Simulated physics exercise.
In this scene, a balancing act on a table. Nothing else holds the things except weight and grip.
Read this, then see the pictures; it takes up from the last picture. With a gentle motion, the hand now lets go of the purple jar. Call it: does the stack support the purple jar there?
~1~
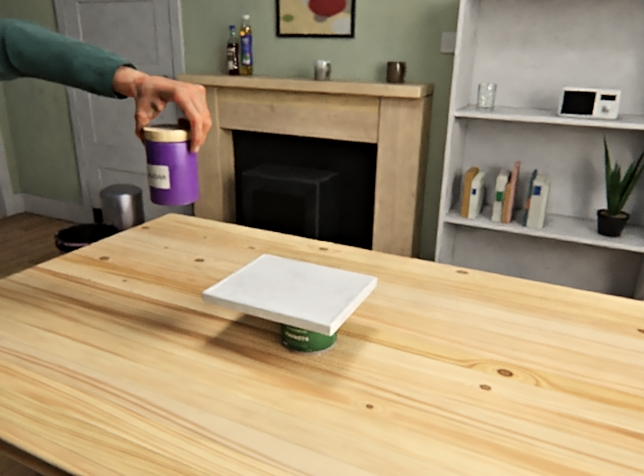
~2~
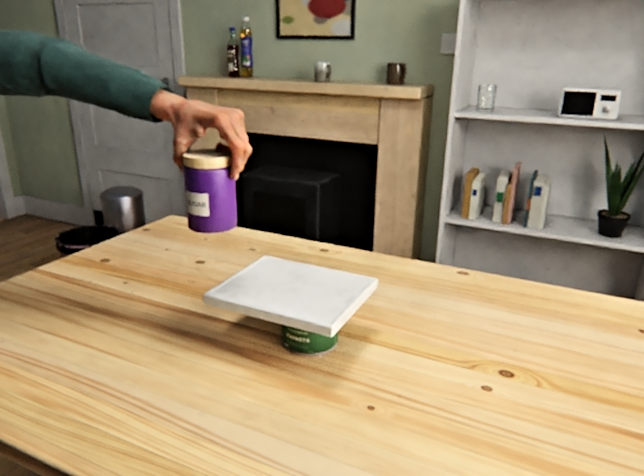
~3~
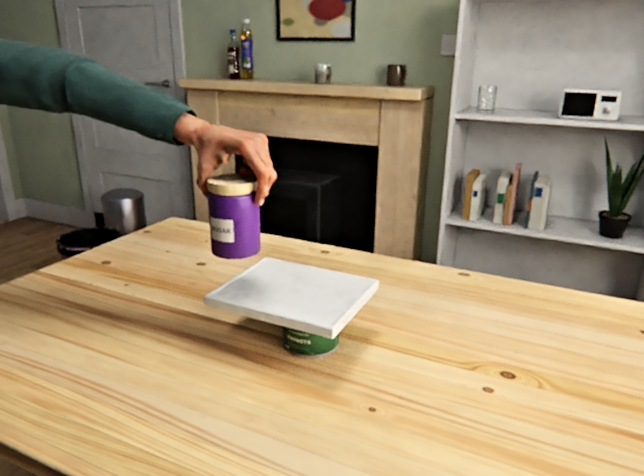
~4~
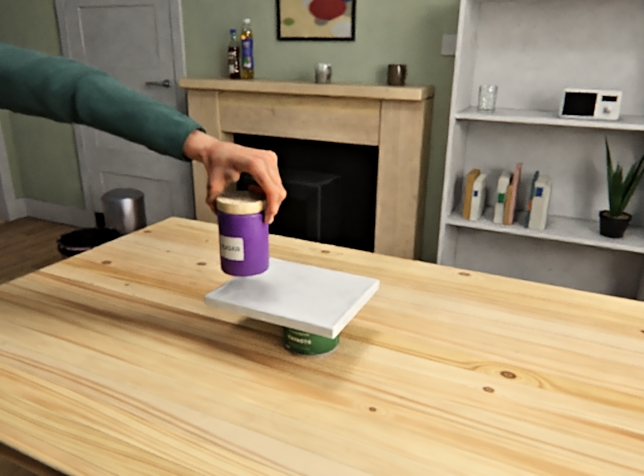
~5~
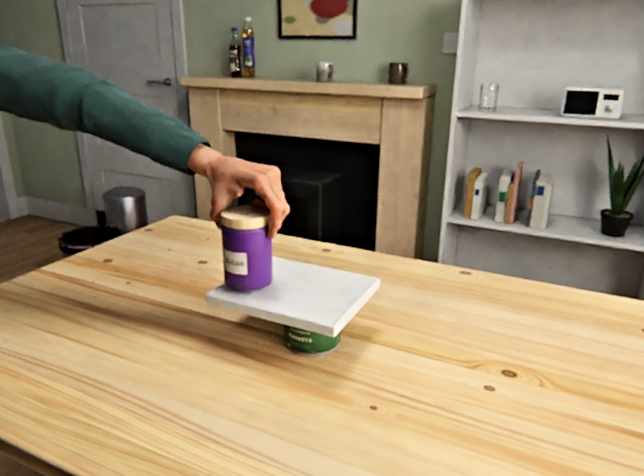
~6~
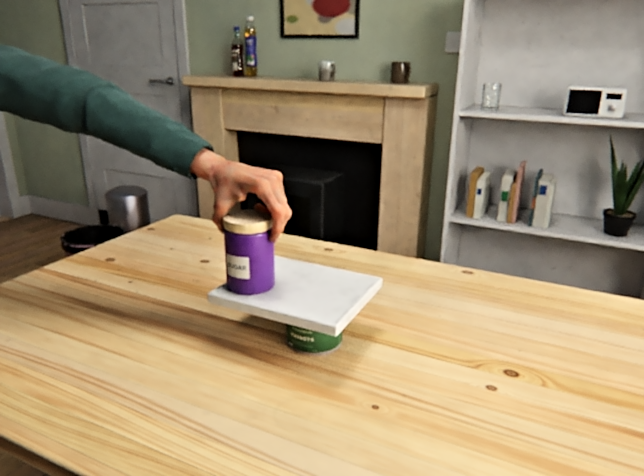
No, it does not.
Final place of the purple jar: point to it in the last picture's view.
About (141, 316).
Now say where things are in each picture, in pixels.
On its way; purple jar (172, 164); white lid (293, 289), in the first frame.
On its way; purple jar (211, 190); white lid (294, 291), in the second frame.
On its way; purple jar (234, 216); white lid (295, 293), in the third frame.
On its way; purple jar (244, 233); white lid (295, 292), in the fourth frame.
On its way; purple jar (247, 247); white lid (296, 291), in the fifth frame.
In place under the hand; purple jar (250, 252); white lid (298, 290), in the sixth frame.
Then, 0.30 s later than the last frame, purple jar now fallen; white lid tilted by 50°.
Then, 0.40 s later than the last frame, white lid tilted by 42°.
Then, 0.80 s later than the last frame, white lid tilted by 27°.
When it is over, fallen, purple jar; moved from the start, white lid; green tub as before. End places, in pixels of the last picture, purple jar near (140, 316). The stack comes apart.
